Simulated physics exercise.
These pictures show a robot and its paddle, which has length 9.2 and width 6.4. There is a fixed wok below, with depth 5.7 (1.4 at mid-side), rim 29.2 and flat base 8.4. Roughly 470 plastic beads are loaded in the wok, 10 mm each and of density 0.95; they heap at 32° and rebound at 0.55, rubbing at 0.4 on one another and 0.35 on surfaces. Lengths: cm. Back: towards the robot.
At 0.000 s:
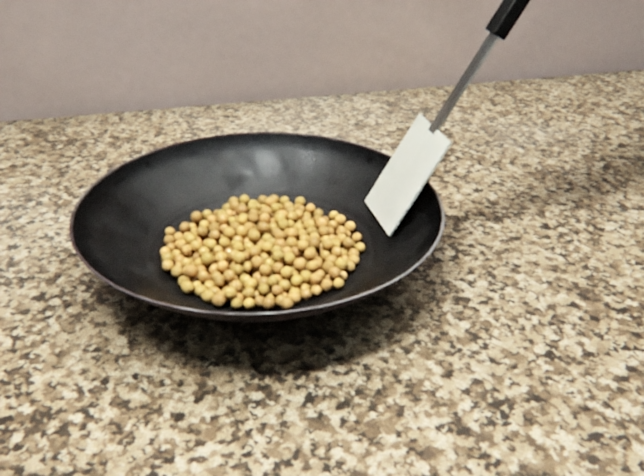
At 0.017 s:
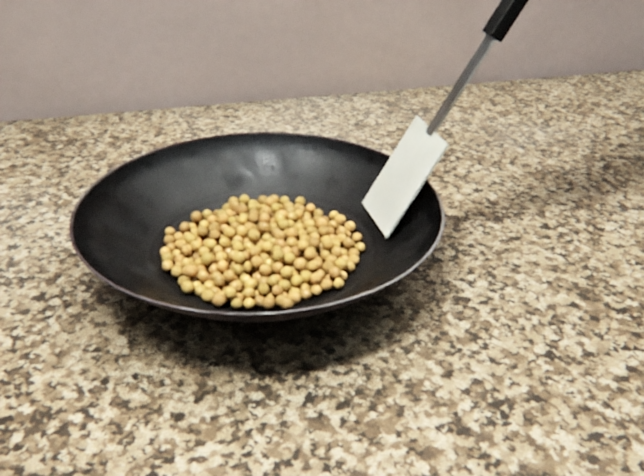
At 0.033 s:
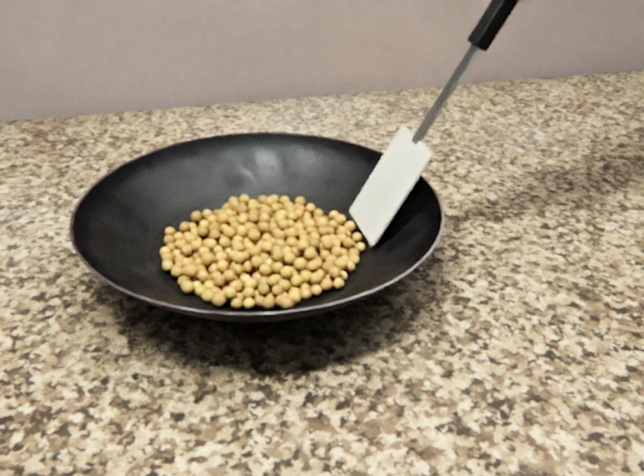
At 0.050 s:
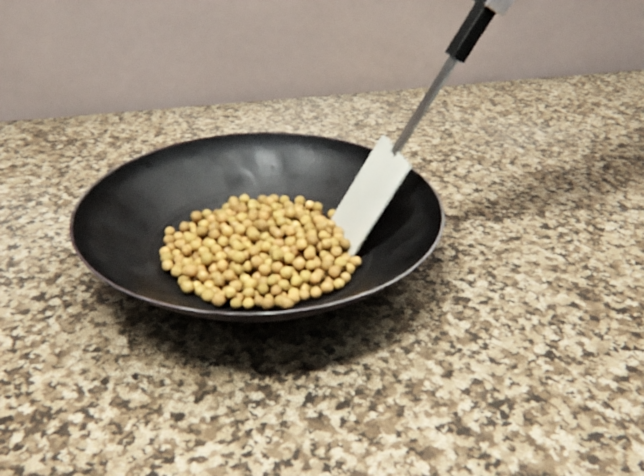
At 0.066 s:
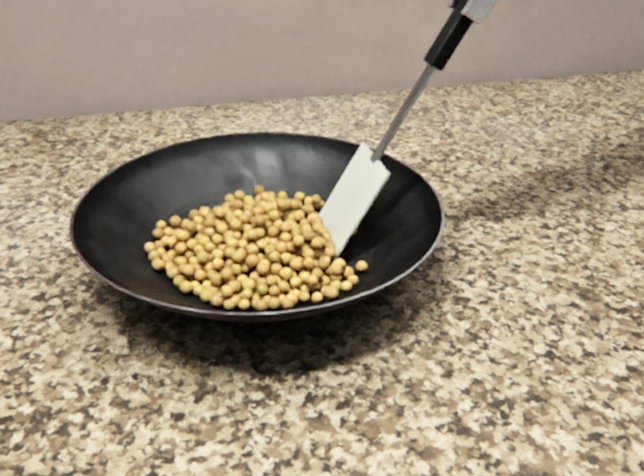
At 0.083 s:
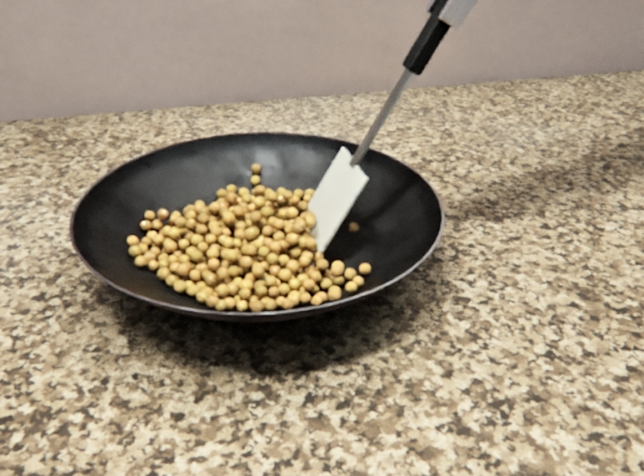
White paddle on a dark handle moving left and pushing into a pile of tan beads, spreading them across a black wok.
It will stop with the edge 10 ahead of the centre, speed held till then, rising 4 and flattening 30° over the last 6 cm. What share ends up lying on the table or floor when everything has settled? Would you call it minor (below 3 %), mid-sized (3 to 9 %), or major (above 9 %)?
I would call it major.
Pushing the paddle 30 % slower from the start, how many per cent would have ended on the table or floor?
10 %.
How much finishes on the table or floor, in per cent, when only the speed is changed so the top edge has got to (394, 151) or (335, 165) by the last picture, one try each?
Respectively, around 5 and 25 per cent.
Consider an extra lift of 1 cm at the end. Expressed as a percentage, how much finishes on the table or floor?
Roughly 30 per cent.
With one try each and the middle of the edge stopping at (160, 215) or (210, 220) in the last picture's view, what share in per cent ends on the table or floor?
First try roughly 10 percent, second roughly 5 percent.
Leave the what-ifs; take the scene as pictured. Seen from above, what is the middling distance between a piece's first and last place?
Around 5 cm, measured level.
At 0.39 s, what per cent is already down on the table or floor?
Around 10 percent.
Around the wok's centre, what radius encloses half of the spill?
That distance comes to about 42 cm.
By 0.12 s, sloping 60°, highest piece 7 above the table; 473 in the wok.
By 0.16 s, sloping 52°, highest piece 8 above the table; 471 in the wok, 2 on the blade or in flight.
By 0.39 s, sloping 30°, highest piece 19 above the table; 372 in the wok, 48 on the table or floor, 53 on the blade or in flight.
By 1.44 s, sloping 30°, highest piece 4 above the table; 372 in the wok, 101 on the table or floor.
Final count, 372 in the wok, 101 on the table or floor. That is 21 % on the table or floor.
